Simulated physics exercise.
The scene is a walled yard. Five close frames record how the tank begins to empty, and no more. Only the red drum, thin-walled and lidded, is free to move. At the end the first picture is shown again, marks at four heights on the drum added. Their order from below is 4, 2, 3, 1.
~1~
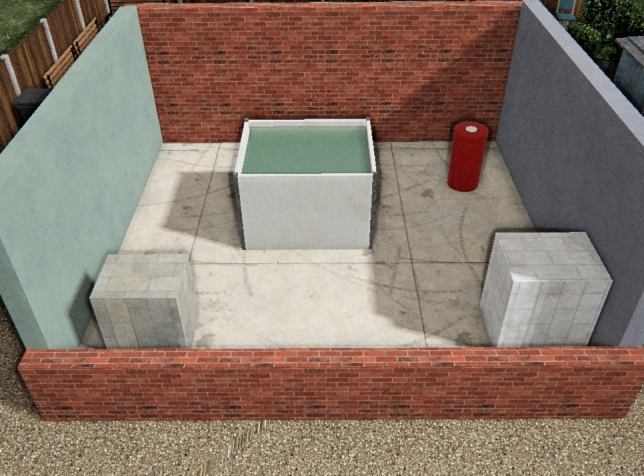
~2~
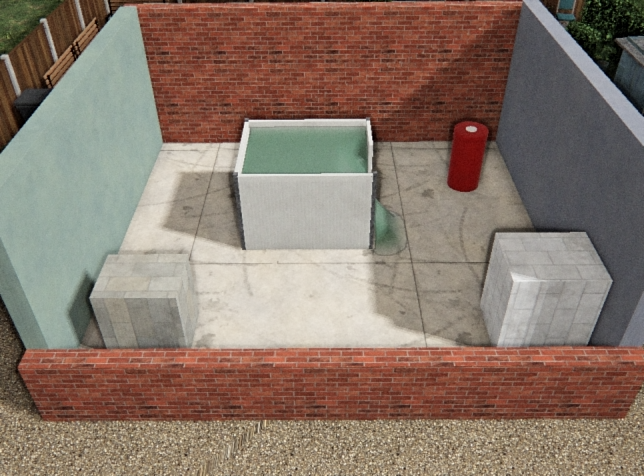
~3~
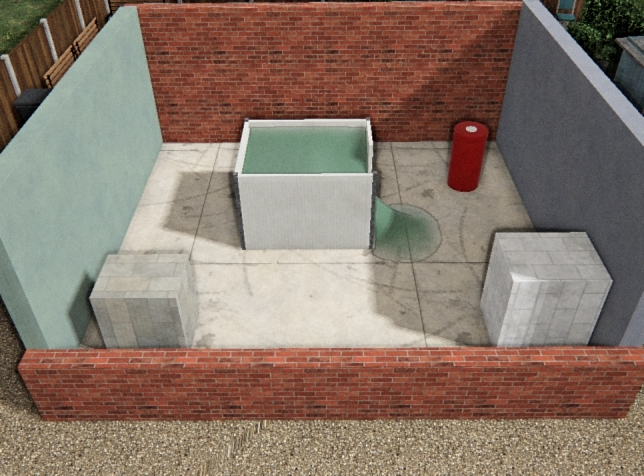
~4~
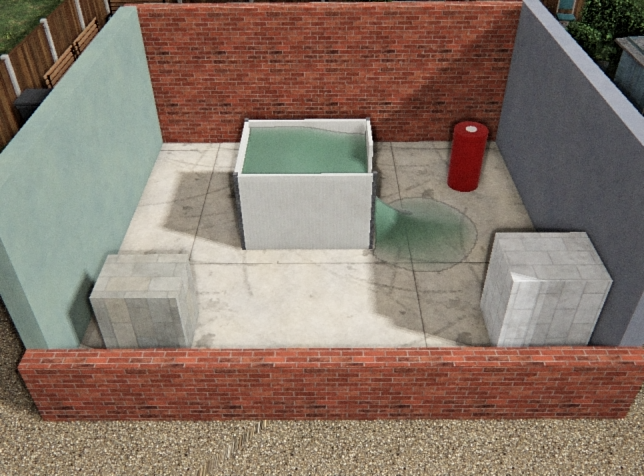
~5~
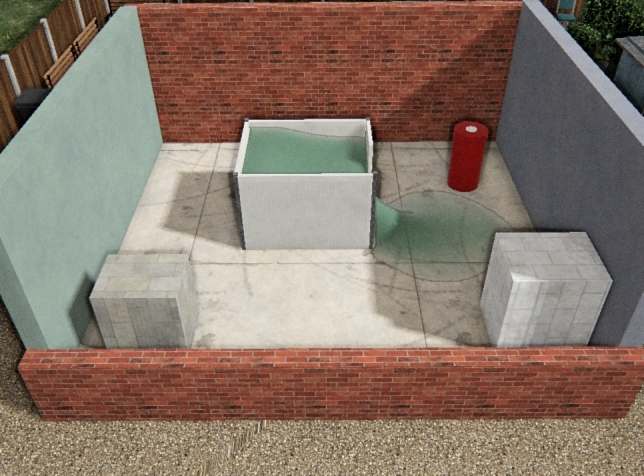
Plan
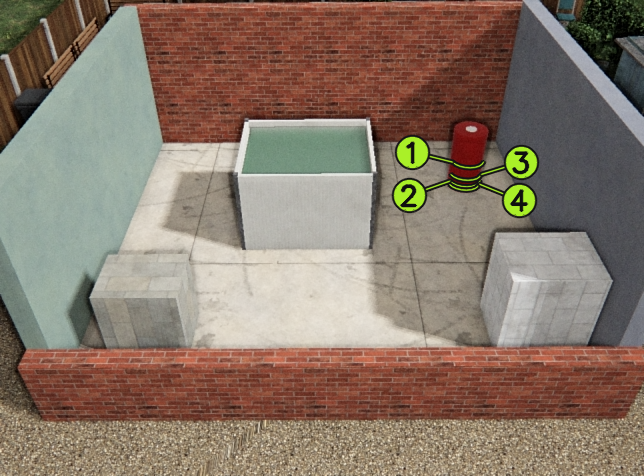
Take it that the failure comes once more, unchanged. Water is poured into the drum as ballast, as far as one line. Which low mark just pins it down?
Level 1 just does it.
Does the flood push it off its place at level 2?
Yes.
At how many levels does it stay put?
One of them.
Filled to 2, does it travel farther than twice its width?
Yes.
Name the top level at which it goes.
Level 3.
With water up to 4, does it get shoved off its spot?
Yes, it does.
In lime, 1 at (470, 167); 2 at (466, 186); 3 at (468, 180); 4 at (466, 190); from the bottom up 4, 2, 3, 1.
With 1, it does not move.
With 2, it is pushed about 6 times its own width away.
With 3, it is pushed about half its own width away.
With 4, it is pushed about 9 times its own width away.
